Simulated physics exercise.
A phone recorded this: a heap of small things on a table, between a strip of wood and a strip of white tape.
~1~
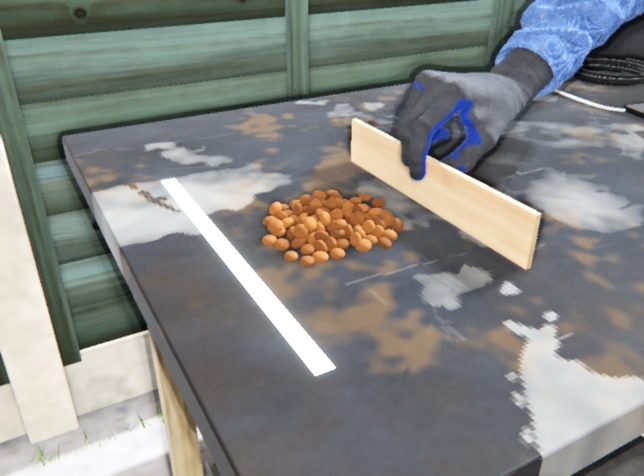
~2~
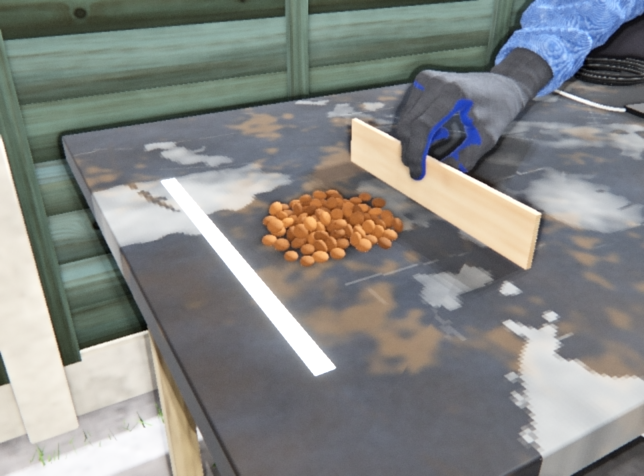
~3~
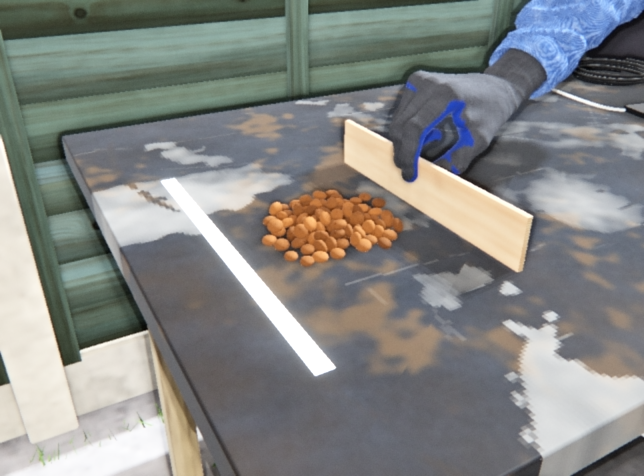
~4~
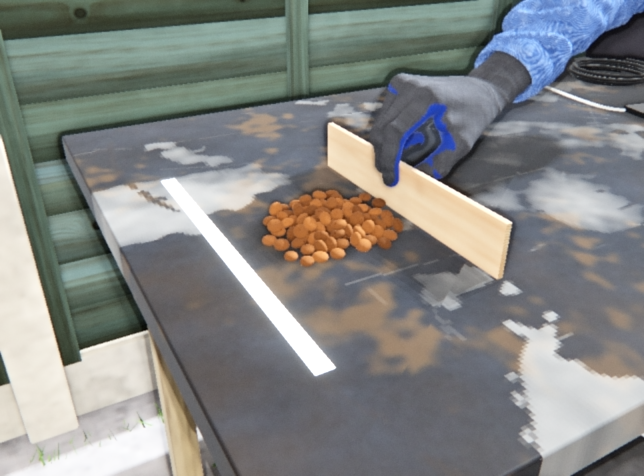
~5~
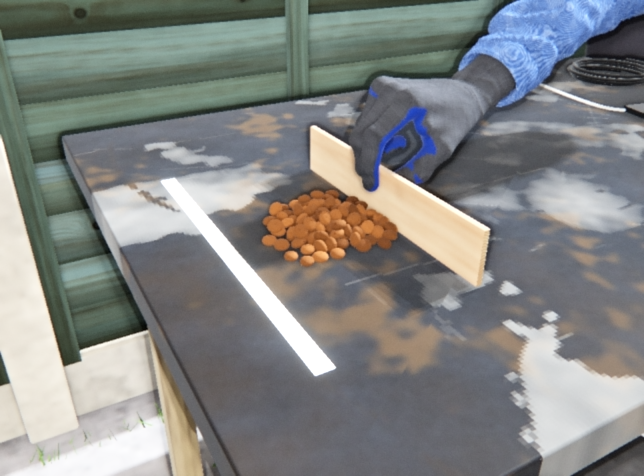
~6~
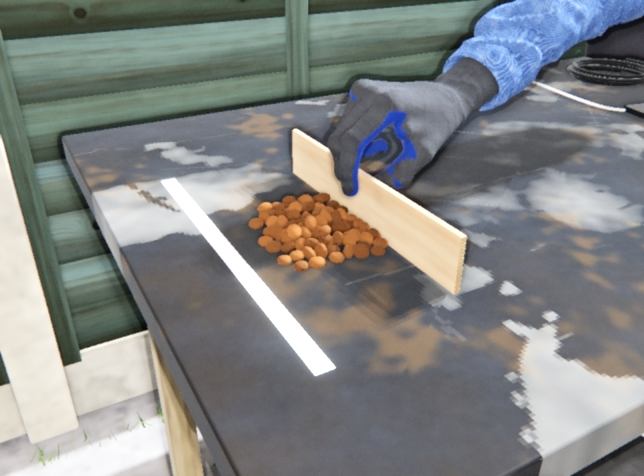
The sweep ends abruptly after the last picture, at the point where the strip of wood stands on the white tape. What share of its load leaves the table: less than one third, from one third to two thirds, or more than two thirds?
Less than one third.
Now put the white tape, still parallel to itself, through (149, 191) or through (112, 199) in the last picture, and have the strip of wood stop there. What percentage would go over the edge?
40 % and 100 %, roughly.
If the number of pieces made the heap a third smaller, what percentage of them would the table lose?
Roughly 0 percent.
Just after the last frame, strip of wood still moving, near (290, 189); heap all on the table, its front near (204, 254).
A moment on, strip of wood stopped at the white tape; heap just a few over the edge.
Further on, strip of wood stopped at the white tape; heap about a tenth over the edge.
When it is over, strip of wood stopped at the white tape; heap about a tenth over the edge.
